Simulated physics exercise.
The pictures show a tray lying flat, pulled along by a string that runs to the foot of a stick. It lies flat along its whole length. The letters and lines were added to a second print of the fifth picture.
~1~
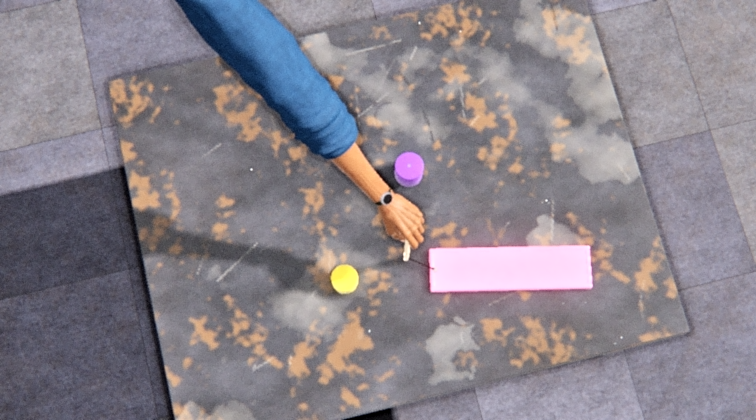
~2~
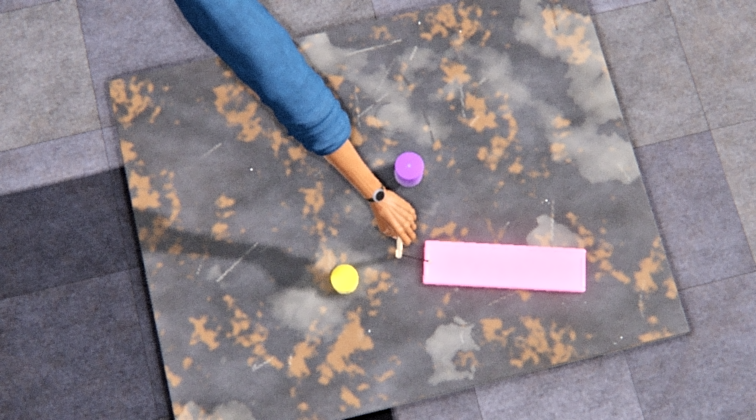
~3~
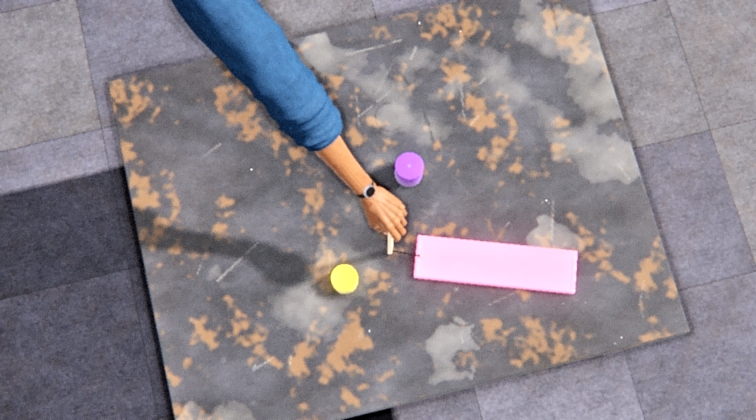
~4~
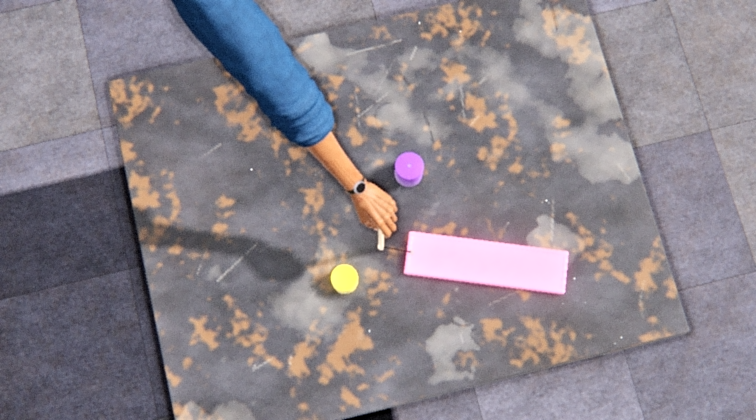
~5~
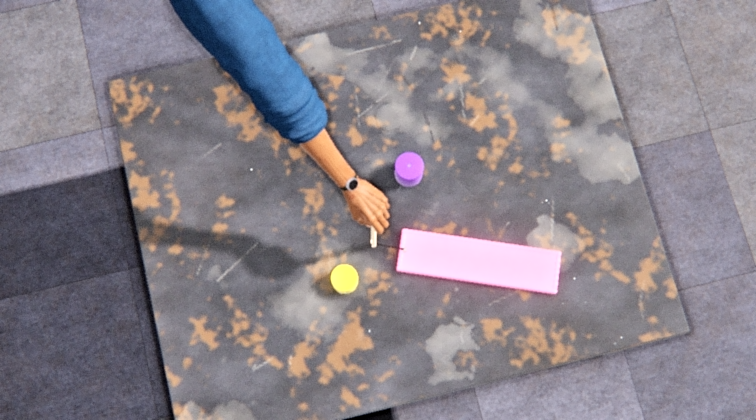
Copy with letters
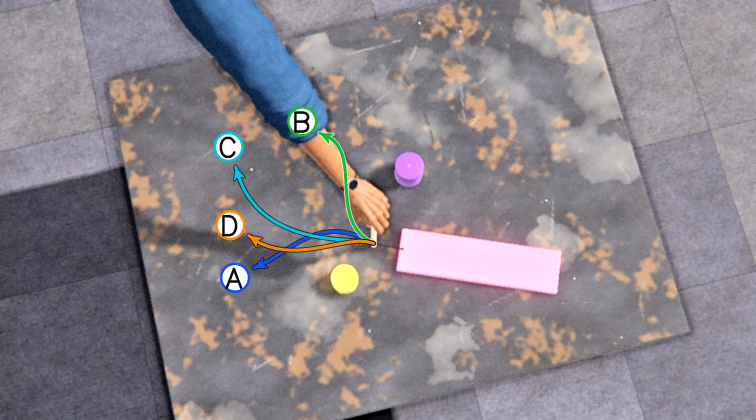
A long pink tray lies flat on a dark, rust-blotched slab set on grey floor tiles, seen from high above. Its left end is tied by a short string to a small stick held by a blue-sleeved arm with a wristwatch, between a purple tin above and a yellow tub at lower left. The hand draws the stick leftward and slightly up, and the tray slides slowly after it, turning slightly.
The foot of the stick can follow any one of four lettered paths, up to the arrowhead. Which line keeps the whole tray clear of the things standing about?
Only C misses them all.
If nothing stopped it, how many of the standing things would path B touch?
One.
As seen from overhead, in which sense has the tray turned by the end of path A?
On that path, anticlockwise.
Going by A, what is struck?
The yellow tub.
On the marked copy, A from (374, 244) via (308, 238) to (254, 268); B from (374, 244) via (346, 187) to (320, 133); C from (374, 244) via (285, 227) to (236, 167); D from (374, 244) via (306, 249) to (249, 235).
Following C. Soon after the start, foot of the stick (312, 236), middle of the tray (416, 251).
Later, foot of the stick (258, 208), middle of the tray (358, 237).
In the end, foot of the stick (235, 164), middle of the tray (322, 217); nothing has been touched.
As for the rest, A meets the yellow tub; B meets the purple tin; D meets the yellow tub.
